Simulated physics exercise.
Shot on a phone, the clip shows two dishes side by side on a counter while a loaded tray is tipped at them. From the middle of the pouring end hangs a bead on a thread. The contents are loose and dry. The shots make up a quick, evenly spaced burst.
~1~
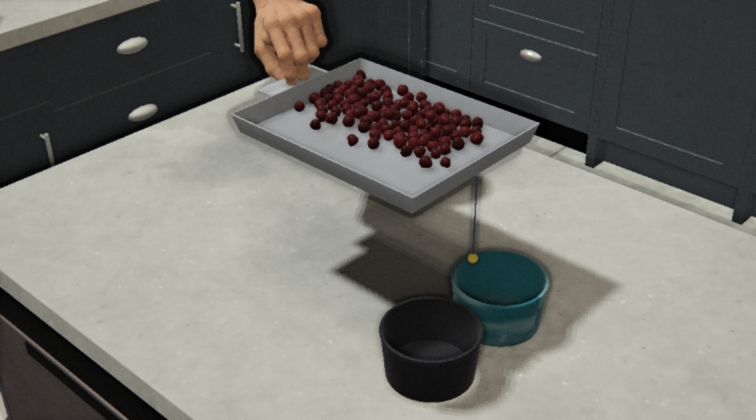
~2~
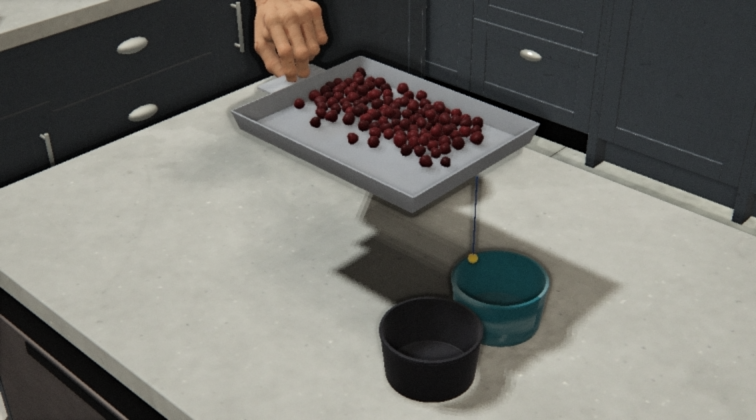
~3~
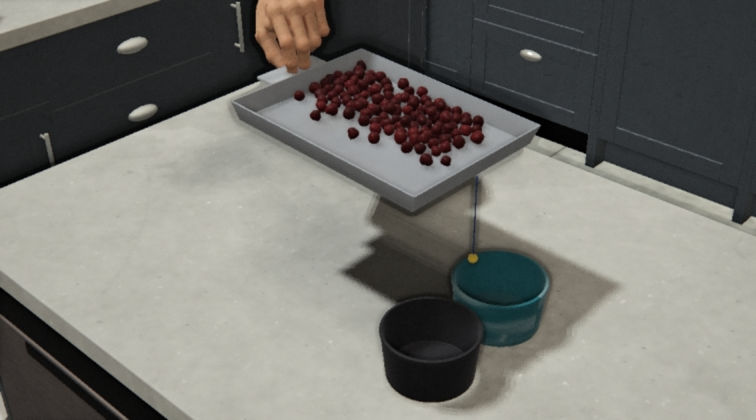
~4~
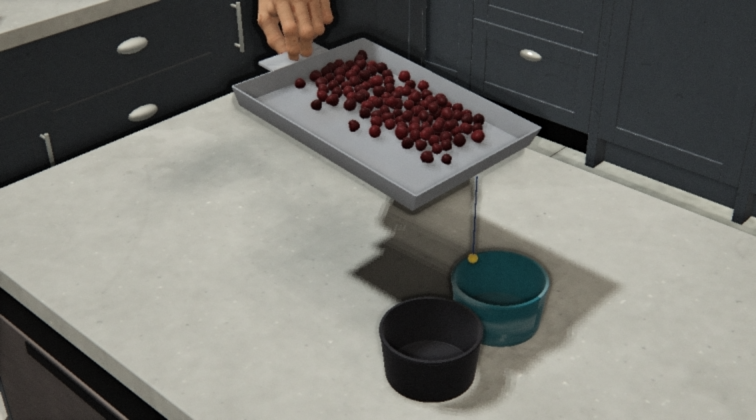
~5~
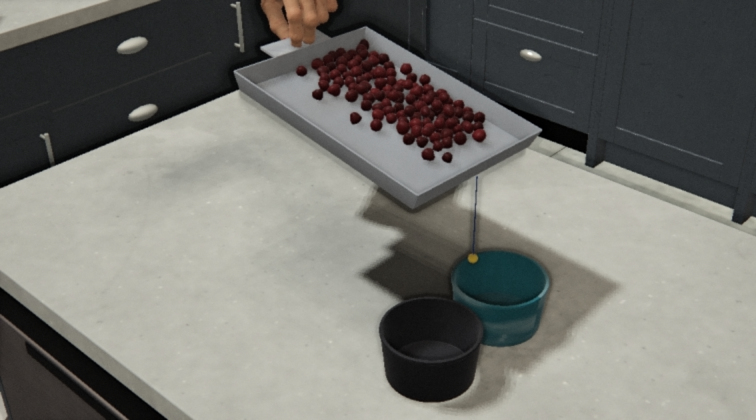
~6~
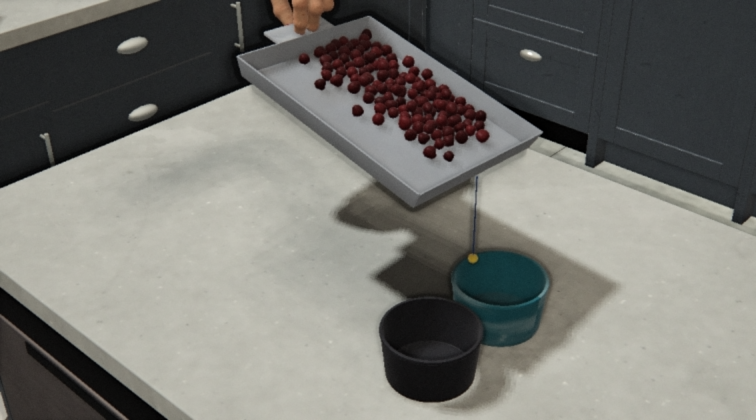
A pale grey tray of small dark red, round fruits hangs over a light stone counter, seen from above at an angle in a kitchen with dark cabinets. A hand is at its far left end, a yellow bead dangles on a thread beneath the near end, and a black dish sits left of a teal one. The hand lifts the far end slowly, steepening the tray, while the fruits barely shift on it and the camera stays still.
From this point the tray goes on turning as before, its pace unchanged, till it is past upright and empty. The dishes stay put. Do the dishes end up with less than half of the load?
Mostly wasted.
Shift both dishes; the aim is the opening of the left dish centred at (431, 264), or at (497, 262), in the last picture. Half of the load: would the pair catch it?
For the earlier try a smaller portion is kept, for the later one a smaller portion.
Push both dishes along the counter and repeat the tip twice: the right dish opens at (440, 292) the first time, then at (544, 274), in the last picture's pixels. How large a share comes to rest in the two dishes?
Approximately 0 percent, followed by approximately 60 percent.
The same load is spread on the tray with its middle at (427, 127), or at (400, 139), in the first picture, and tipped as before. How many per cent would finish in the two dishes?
Around 30 then around 30 per cent.
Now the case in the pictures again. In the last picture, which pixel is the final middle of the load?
Roughly pixel (557, 304).
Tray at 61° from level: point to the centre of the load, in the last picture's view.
Near (487, 109).
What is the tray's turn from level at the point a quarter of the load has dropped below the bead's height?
It's turned some 115 degrees by then.
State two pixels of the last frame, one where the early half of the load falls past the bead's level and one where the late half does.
Points: About (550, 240), then about (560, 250).
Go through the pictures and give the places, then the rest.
The first picture shows corners of the pouring end (412, 193) and (531, 123), level; middle of the load (396, 117), dried cherries; left dish (469, 368); right dish (537, 314); bead on its thread (473, 258).
The second picture shows corners of the pouring end (413, 193) and (531, 124), level; middle of the load (396, 115).
The third picture shows corners of the pouring end (414, 192) and (532, 125), tipped barely, lowest at the right corner; middle of the load (396, 111).
The fourth picture shows corners of the pouring end (415, 191) and (533, 127), tipped a little, lowest at the right corner; middle of the load (397, 105).
The fifth picture shows corners of the pouring end (417, 190) and (534, 129), tipped a little, lowest at the right corner; middle of the load (399, 98).
The sixth picture shows corners of the pouring end (419, 189) and (535, 131), tipped clearly, lowest at the right corner; middle of the load (401, 92); left dish (469, 368); right dish (537, 314).
Just after the last frame, tray tipped steeply; almost all on the tray; just a few outside both; just a few in the air.
A moment on, tray tipped past a quarter turn; the larger part on the tray; just a few in the right dish; about a tenth outside both; just a few in the air.
Further on, tray tipped past a quarter turn; roughly a quarter in the right dish; the larger part outside both.
When it is over, tray tipped past a quarter turn; not one in the left dish; roughly a quarter in the right dish; the larger part outside both.
